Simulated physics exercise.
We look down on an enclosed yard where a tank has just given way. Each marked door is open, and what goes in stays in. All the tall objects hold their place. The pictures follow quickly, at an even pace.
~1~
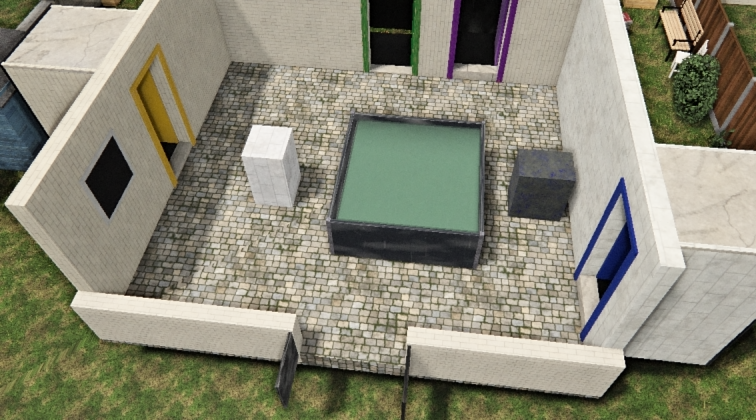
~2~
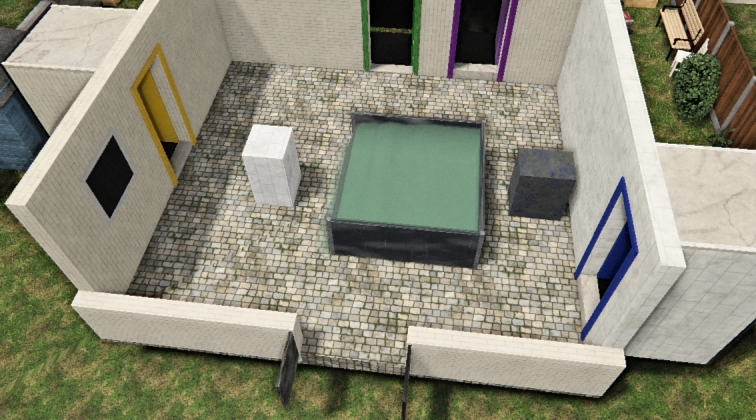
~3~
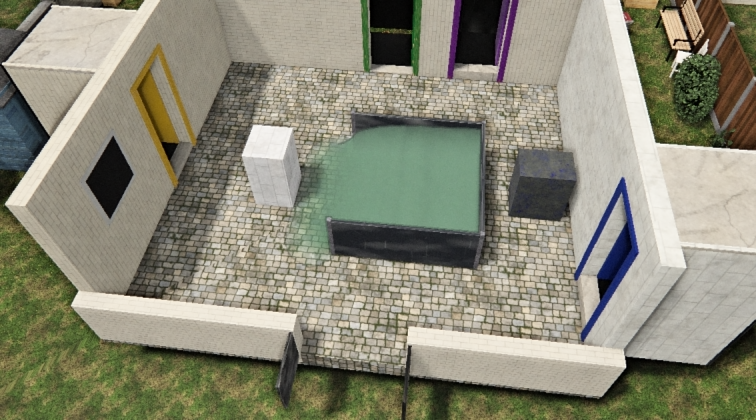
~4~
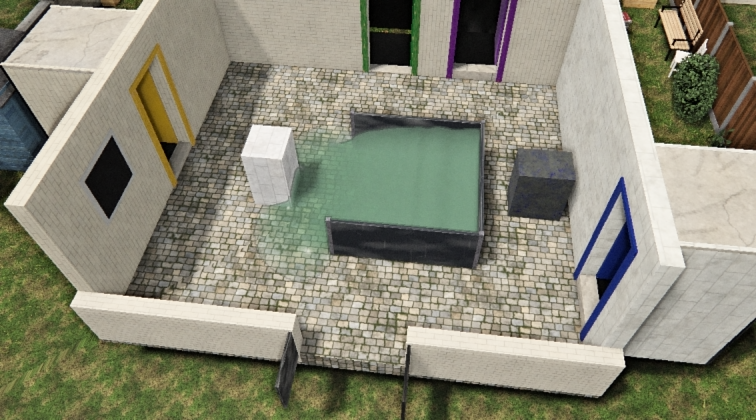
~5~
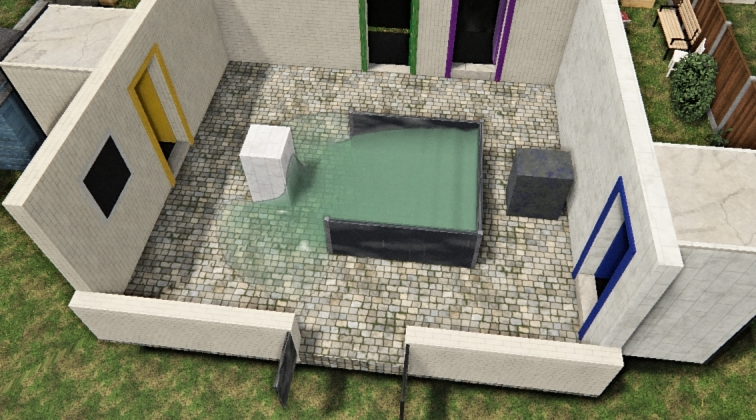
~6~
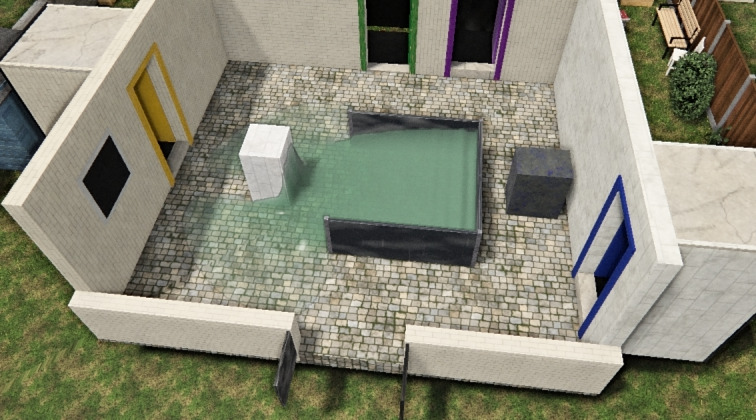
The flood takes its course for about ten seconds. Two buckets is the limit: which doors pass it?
One by one: The purple door holds within the limit; the blue door holds within the limit; the yellow door floods; the green door floods.
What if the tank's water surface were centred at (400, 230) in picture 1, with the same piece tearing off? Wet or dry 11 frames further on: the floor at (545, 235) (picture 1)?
There: Dry.
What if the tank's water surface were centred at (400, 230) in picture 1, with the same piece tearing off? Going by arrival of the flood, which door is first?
First comes the yellow door.
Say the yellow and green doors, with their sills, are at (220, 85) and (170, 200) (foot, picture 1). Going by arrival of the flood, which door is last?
I say the blue-painted one.
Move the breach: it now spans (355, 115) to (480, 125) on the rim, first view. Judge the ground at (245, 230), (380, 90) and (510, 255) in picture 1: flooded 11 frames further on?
One after the other: No water, covered, no water.
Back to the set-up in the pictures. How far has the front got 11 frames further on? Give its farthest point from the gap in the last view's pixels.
At about (227, 64).
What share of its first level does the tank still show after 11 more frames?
Close to 34 %.
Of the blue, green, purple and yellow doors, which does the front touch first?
That is the door marked yellow.
A moment on, water covers 40 % of the floor; the purple door not reached, the blue door not reached, the yellow door over two buckets in, the green door not reached.
Next, water covers 45 % of the floor; the purple door not reached, the blue door not reached, the yellow door over two buckets in, the green door not reached.
Then, water covers 55 % of the floor; the purple door not reached, the blue door not reached, the yellow door far over two buckets in, the green door wet at the sill, nothing in.
Later, water covers 90 % of the floor; the purple door wet at the sill, nothing in, the blue door wet at the sill, nothing in, the yellow door far over two buckets in, the green door over two buckets in.
In the end, water covers 95 % of the floor; the purple door wet at the sill, nothing in, the blue door wet at the sill, nothing in, the yellow door far over two buckets in, the green door over two buckets in.
